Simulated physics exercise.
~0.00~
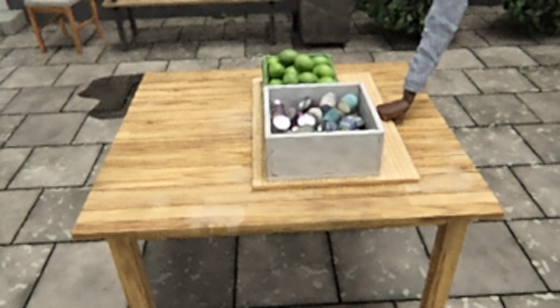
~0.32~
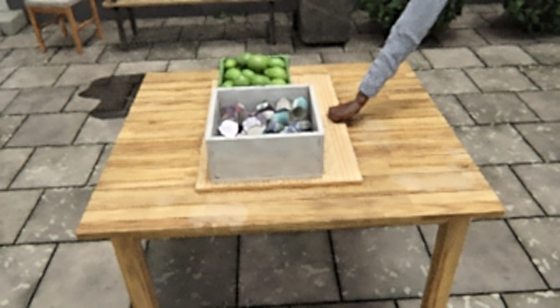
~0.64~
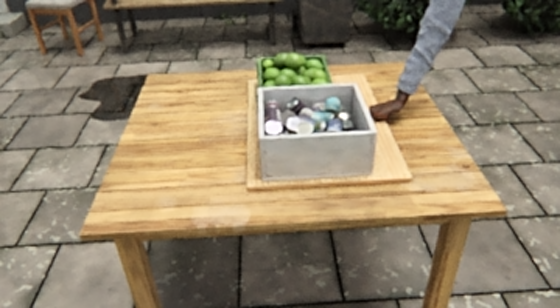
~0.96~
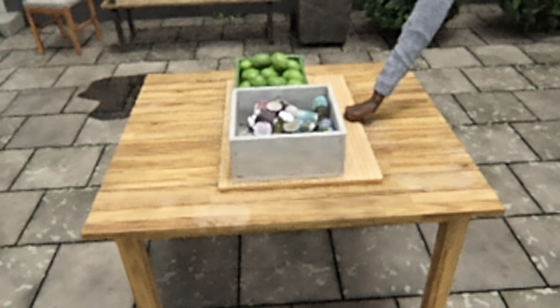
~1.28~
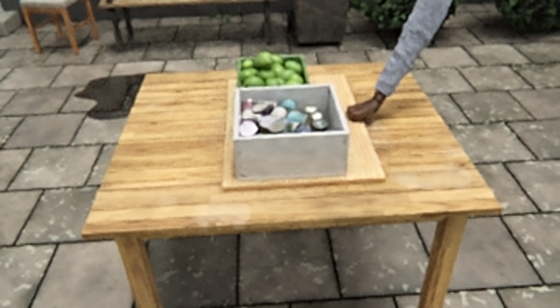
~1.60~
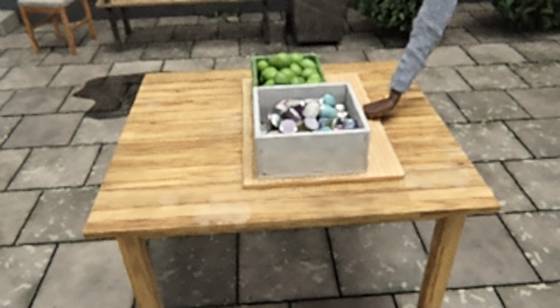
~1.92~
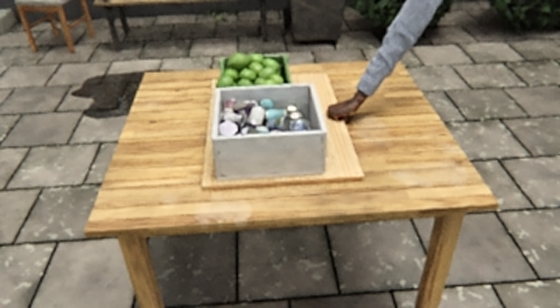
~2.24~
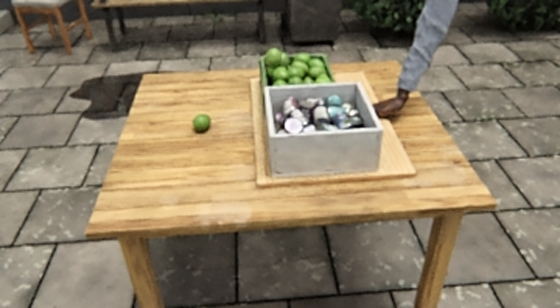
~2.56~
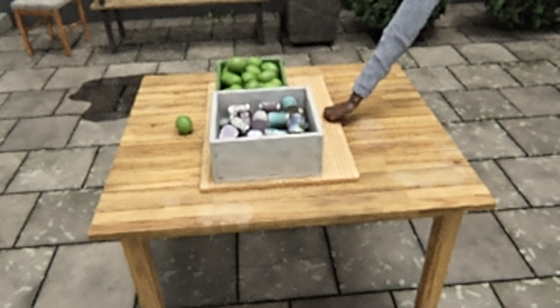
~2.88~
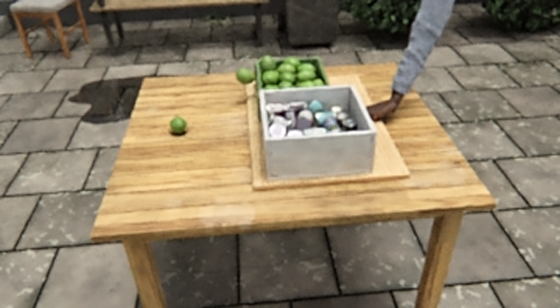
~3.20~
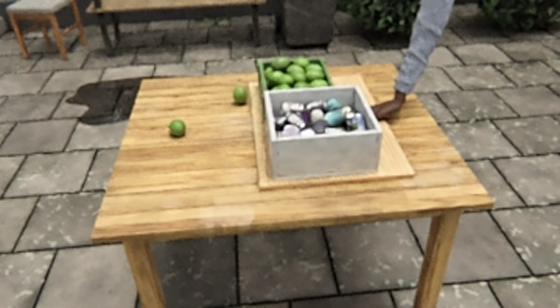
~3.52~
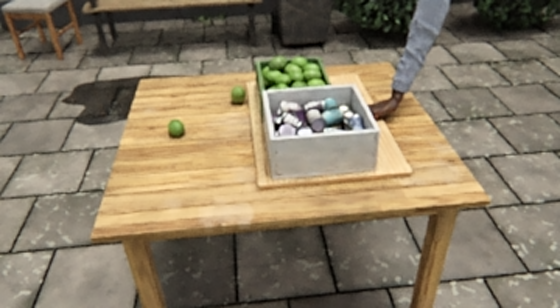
Hand shaking a board left and right on a wooden table, two limes escaping the green container while the tins stay in.
